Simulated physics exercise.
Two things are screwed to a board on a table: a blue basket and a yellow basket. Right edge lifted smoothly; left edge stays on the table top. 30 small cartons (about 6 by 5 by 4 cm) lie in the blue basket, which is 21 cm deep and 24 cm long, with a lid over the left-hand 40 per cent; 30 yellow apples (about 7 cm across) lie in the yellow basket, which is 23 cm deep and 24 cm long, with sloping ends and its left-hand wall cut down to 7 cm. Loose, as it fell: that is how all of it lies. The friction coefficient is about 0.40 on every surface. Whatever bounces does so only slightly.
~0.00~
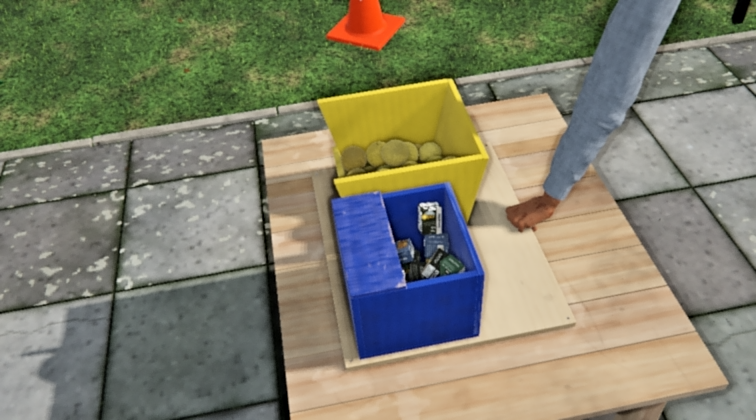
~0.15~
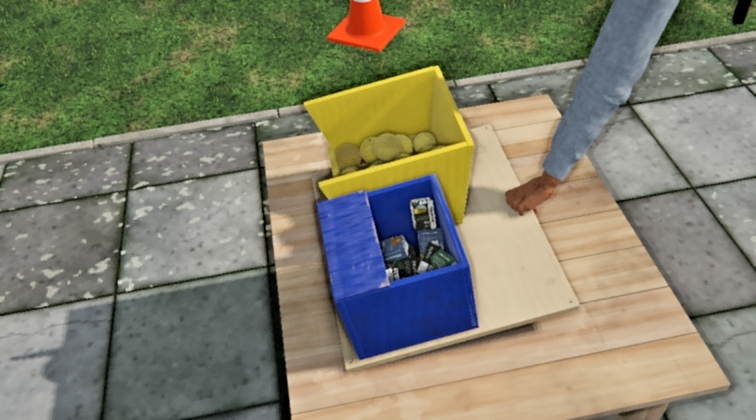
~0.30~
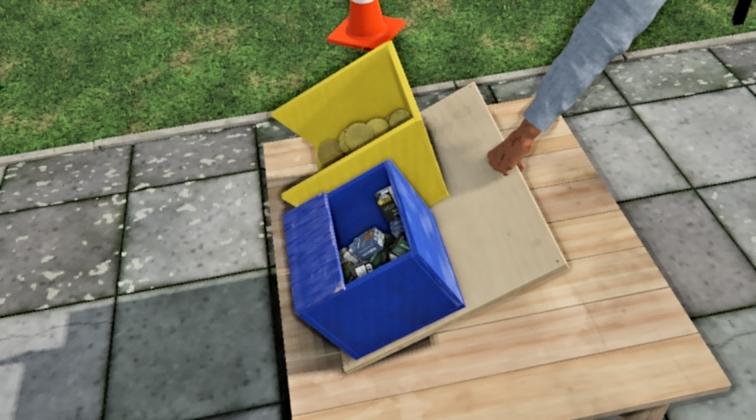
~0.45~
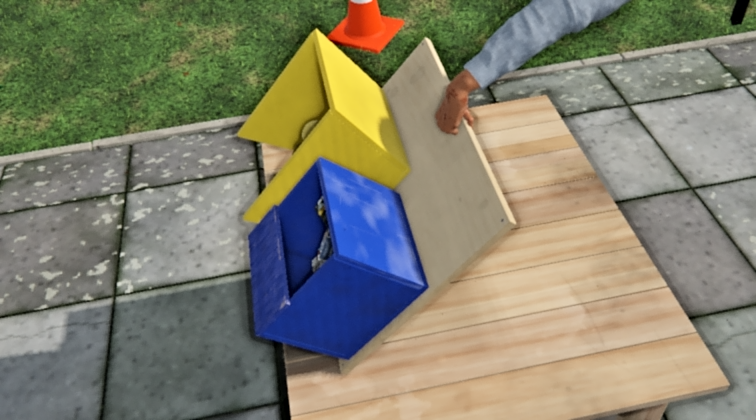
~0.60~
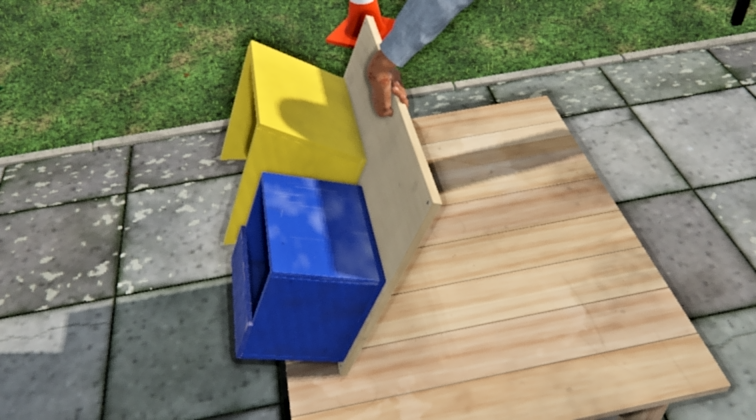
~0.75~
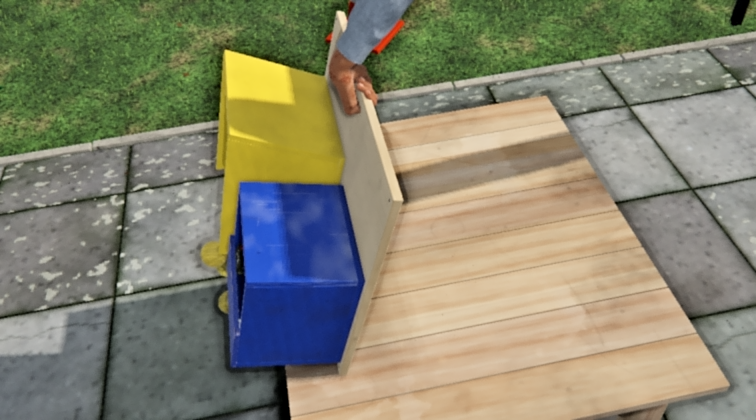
At the start, a blue basket of small cartons and a yellow basket of round yellow items sit on a board on a wooden table. A hand lifts the board's right edge, tilting both baskets steeply leftward, until the board stands nearly upright and some yellow items show below the yellow basket.
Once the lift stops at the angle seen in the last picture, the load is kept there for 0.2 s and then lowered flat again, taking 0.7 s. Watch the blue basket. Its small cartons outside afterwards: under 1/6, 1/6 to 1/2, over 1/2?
Under 1/6.
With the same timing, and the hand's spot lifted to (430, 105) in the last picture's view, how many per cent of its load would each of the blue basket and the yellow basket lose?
Blue basket 0%, yellow basket 50%.
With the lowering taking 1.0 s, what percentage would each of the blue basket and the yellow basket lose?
Blue basket 0, yellow basket 60 per cent.
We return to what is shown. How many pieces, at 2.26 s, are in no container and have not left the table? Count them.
About 0.
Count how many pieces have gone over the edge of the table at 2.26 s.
About 18.
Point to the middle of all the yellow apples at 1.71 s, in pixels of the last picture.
At about (205, 390) in pixels.
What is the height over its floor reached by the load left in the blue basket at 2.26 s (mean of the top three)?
About 18 cm.
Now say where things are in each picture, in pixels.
In the first picture (each is followed by its nearest rim corner in this view), blue basket, (357, 295); yellow basket, (334, 182); 0° from level; none out.
Blue basket, (342, 298); yellow basket, (319, 185); 8° from level, in the second picture.
Blue basket, (303, 310); yellow basket, (282, 196); 26° from level, in the third picture.
Blue basket, (263, 330); yellow basket, (243, 218); 48° from level, in the fourth picture.
Blue basket, (242, 352); yellow basket, (224, 242); 66° from level, in the fifth picture.
Blue basket, (236, 361); yellow basket, (219, 252); 74° from level; 8 out, in the sixth picture.
After 0.99 s, tilt 73°; blue basket 30 in, 0 out and yellow basket 13 in, 17 out.
After 1.29 s, tilt 39°; blue basket 30 in, 0 out and yellow basket 12 in, 18 out.
After 1.71 s, tilt 0°; blue basket 30 in, 0 out and yellow basket 12 in, 18 out.
When it is over (at 2.26 s), blue basket 30 in, 0 out and yellow basket 12 in, 18 out. Asked share, 0 of 30, 0 per cent.
